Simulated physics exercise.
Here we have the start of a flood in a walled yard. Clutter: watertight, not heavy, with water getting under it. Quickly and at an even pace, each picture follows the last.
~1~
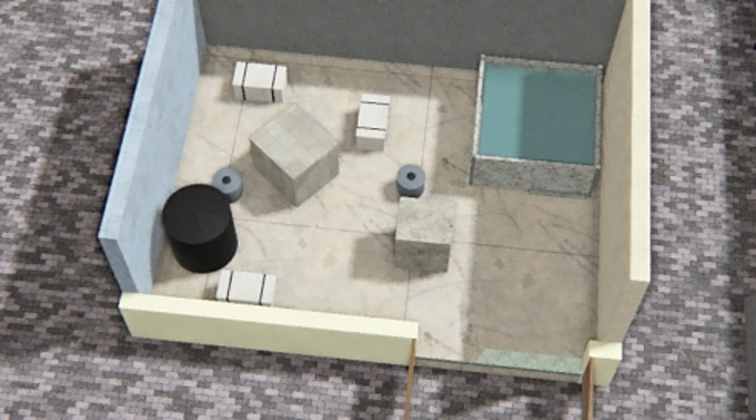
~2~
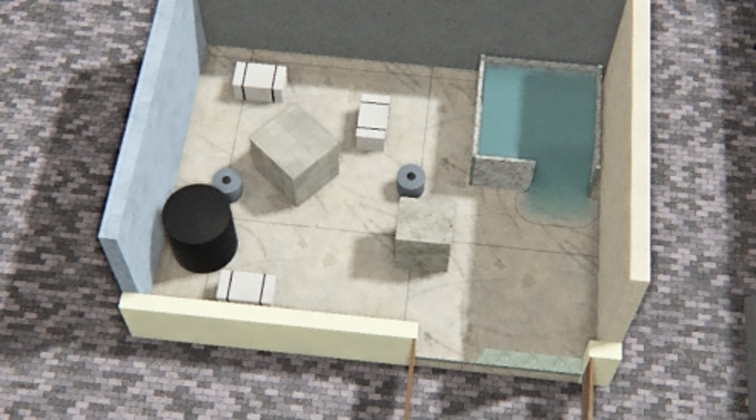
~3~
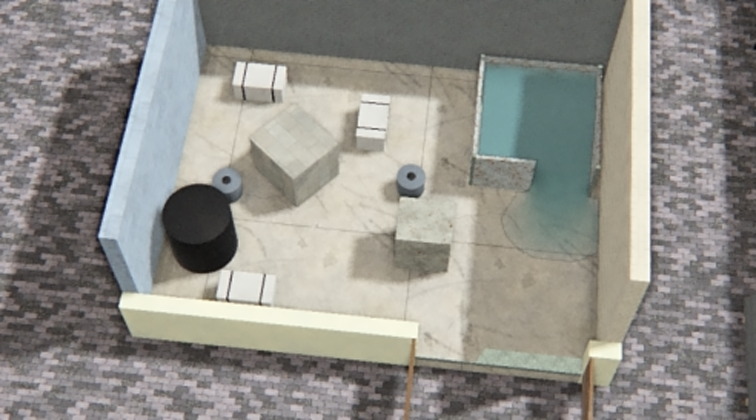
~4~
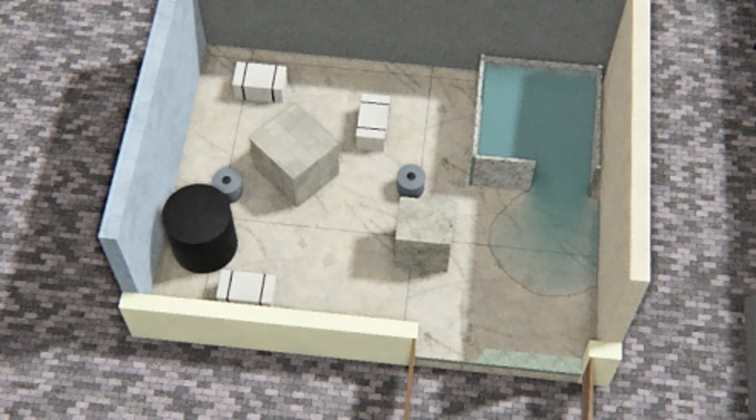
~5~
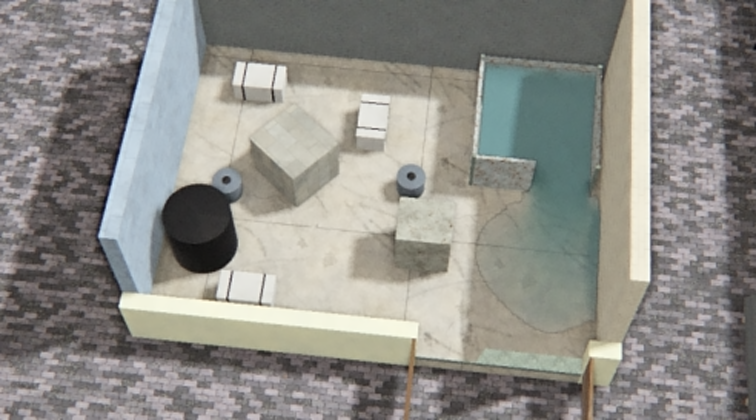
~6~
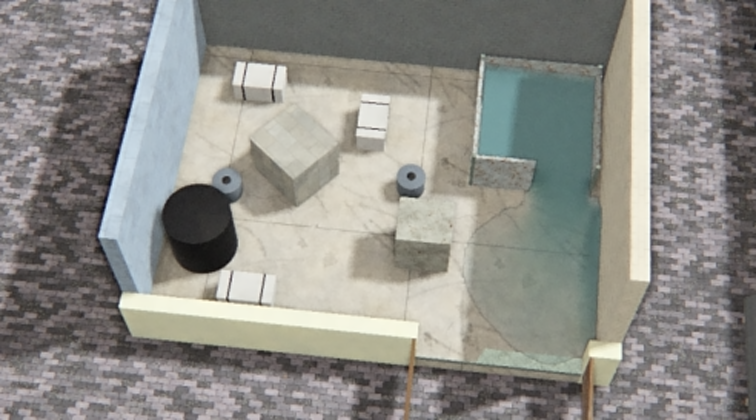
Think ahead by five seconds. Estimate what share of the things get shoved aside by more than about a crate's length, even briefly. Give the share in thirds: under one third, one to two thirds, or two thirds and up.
Under one third.
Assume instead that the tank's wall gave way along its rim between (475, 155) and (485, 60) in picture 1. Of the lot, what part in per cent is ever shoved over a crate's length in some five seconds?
My estimate is some 80 per cent of them.
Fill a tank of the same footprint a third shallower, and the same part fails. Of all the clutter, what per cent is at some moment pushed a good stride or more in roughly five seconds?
About 0 %.
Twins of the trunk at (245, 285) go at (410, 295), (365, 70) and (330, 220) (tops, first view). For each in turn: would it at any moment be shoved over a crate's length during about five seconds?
Stays put, stays put, stays put.
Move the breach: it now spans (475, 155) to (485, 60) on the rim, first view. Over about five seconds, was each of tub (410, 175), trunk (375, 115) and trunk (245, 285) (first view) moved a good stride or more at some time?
Here's my take, in sequence: Dislodged that far, dislodged that far, and fails to go that far.
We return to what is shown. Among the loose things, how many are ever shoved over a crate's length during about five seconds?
I count 0 of them.
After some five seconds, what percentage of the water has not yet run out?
About 42 percent.
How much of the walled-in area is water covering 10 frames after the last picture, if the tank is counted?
Around 30 percent.
A moment on, 0 of 5 are well off their spots; 0 afloat.
Next, 0 of 5 are well off their spots; 0 afloat.
Later, 0 of 5 are well off their spots; 0 afloat.
In the end, 0 of 5 are well off their spots, and 0 have been at some point; 0 afloat.
